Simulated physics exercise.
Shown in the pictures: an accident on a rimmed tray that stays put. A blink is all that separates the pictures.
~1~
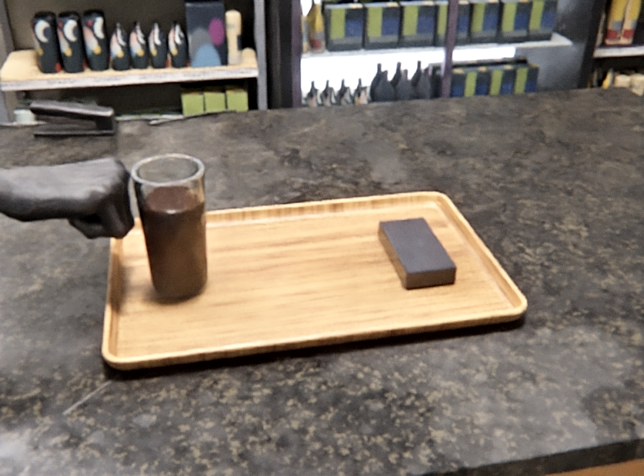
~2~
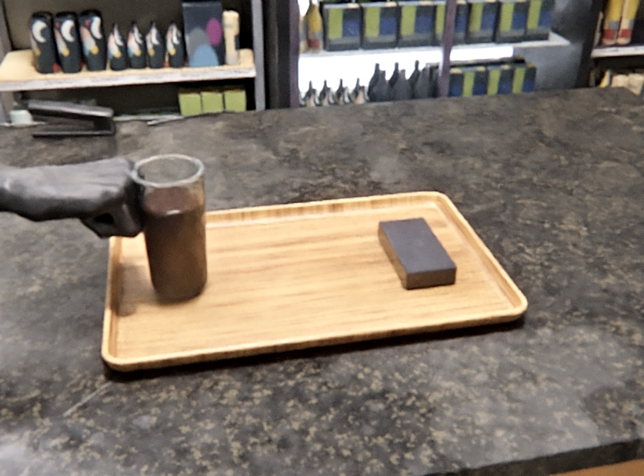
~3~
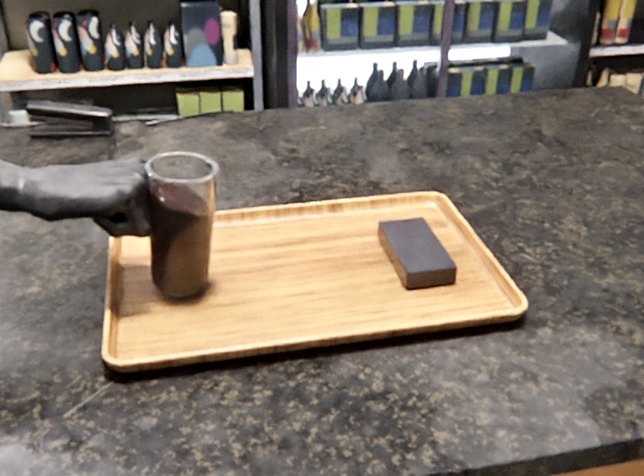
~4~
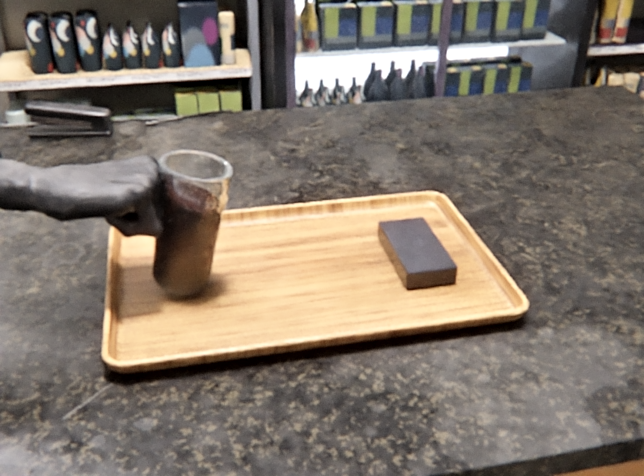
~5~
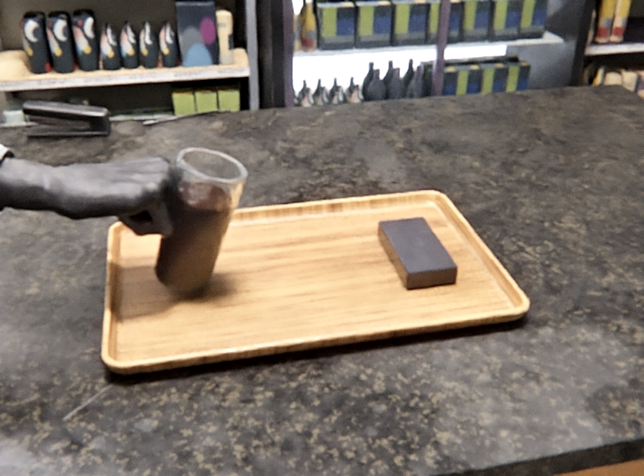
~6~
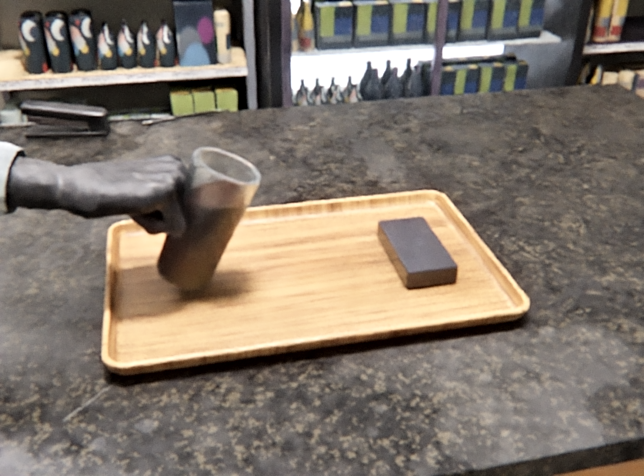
A dark-gloved hand pushes a glass of dark liquid, tilting it rightward on a tray.
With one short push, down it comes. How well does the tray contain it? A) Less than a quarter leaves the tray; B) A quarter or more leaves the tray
(A) Less than a quarter leaves the tray.
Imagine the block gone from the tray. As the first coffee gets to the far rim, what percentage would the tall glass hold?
Tall glass content at that instant: ~ 65 per cent.
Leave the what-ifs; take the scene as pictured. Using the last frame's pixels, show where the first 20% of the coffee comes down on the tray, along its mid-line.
Touchdown, mid-line: Approx. (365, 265).
A moment on, the tall glass is falling and 100 per cent is in the glass, 0 on the tray and 0 above or beyond its rim.
Next, the tall glass lies on its side and 69 per cent is in the glass, 21 on the tray and 10 above or beyond its rim.
Then the tall glass lies on its side and 42 per cent is in the glass, 34 on the tray and 23 above or beyond its rim.
Later the tall glass lies on its side and 24 per cent is in the glass, 64 on the tray and 11 above or beyond its rim.
At rest 89 per cent is held by tray and glass, 11 is off the tray.
